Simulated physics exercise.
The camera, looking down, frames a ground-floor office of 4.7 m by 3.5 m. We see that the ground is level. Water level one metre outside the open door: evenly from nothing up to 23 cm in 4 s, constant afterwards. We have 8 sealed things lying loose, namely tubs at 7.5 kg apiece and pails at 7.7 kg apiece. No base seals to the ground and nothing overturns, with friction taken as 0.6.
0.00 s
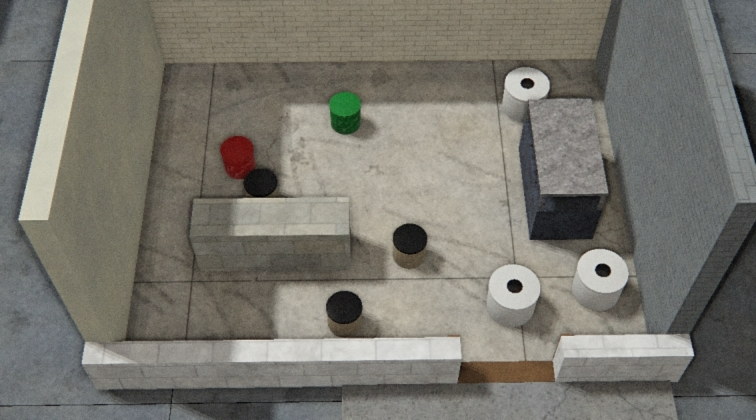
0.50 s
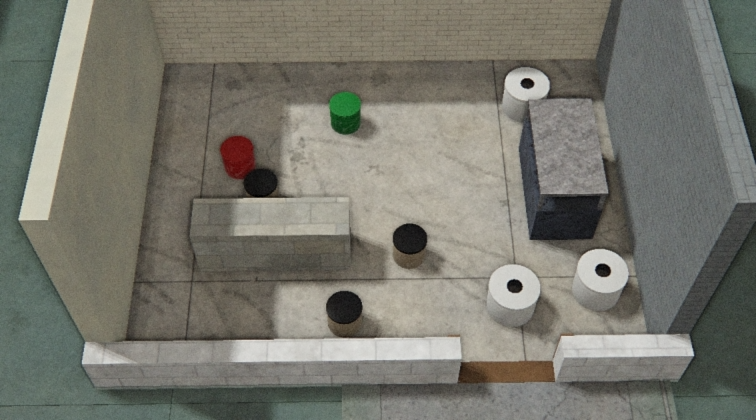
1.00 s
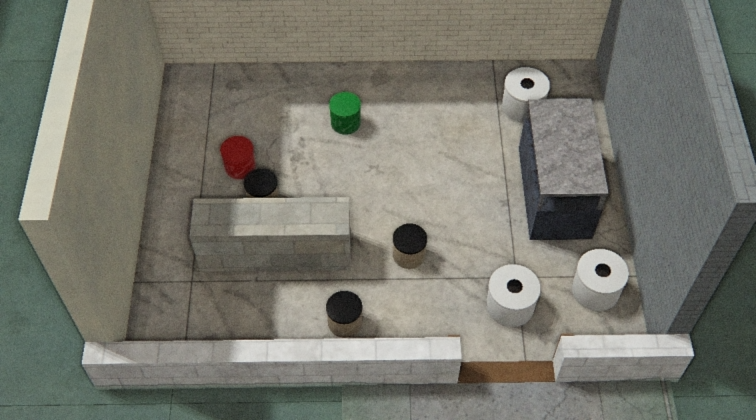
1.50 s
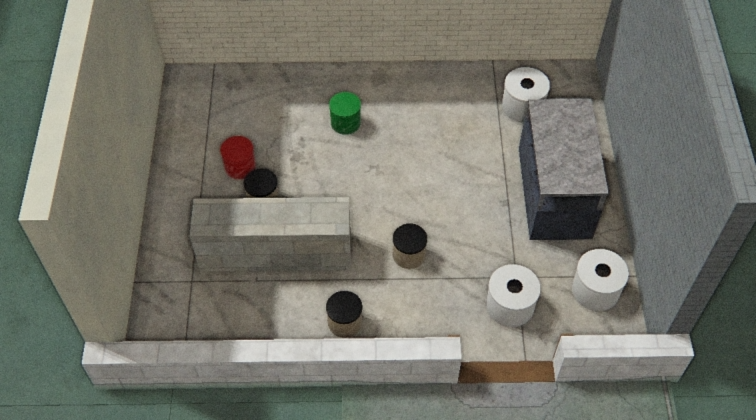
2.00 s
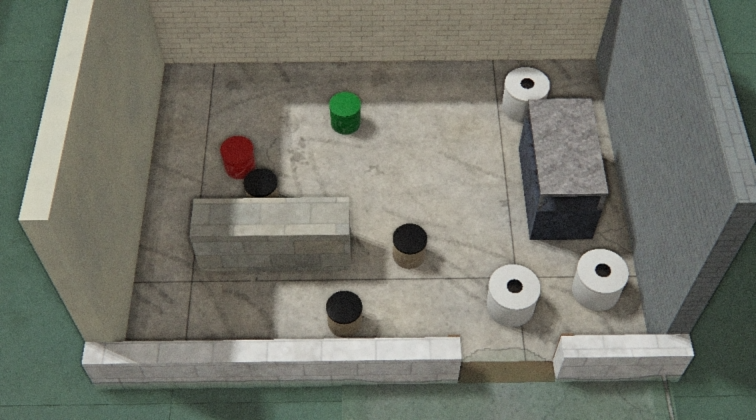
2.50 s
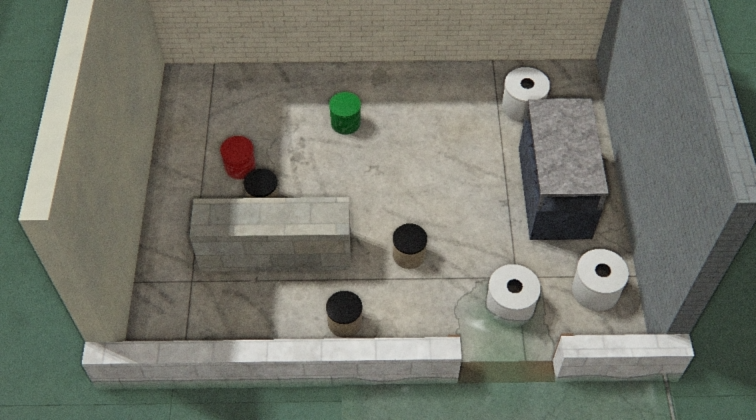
Shallow water spreads over the ground outside a walled room, reaches the doorway at the lower right, and crosses onto the floor near a white tub, while the red and green pails and the other objects stay still.
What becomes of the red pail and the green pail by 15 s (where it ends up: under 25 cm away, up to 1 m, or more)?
Judging by where they end up, the red pail keeps its spot while the green pail drifts a modest distance.
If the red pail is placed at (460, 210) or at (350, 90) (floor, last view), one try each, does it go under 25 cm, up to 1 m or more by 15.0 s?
The first time it wanders far off, the second time it wanders far off.
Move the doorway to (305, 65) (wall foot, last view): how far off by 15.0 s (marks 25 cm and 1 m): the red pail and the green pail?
The red pail drifts well away and the green pail drifts well away.
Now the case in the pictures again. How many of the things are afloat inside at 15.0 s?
3 of them.
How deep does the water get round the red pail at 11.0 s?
Roughly 6 cm deep.
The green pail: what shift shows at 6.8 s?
About 0 cm by then.
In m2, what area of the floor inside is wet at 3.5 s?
2.5 m2.
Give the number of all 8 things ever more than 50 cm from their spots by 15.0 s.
Total: 1.
After 3.5 s the red pail is near (237, 149), 0.0 m from its start, aground; the green pail is near (345, 104), 0.0 m from its start, aground; 0 afloat.
After 6.8 s the red pail is near (237, 149), 0.0 m from its start, aground; the green pail is near (345, 104), 0.0 m from its start, aground; 2 afloat.
After 11.0 s the red pail is near (237, 149), 0.0 m from its start, aground; the green pail is near (328, 105), 0.2 m from its start, aground; 3 afloat.
After 15.0 s the red pail is near (237, 149), 0.0 m from its start, aground; the green pail is near (306, 121), 0.4 m from its start, aground; 3 afloat.
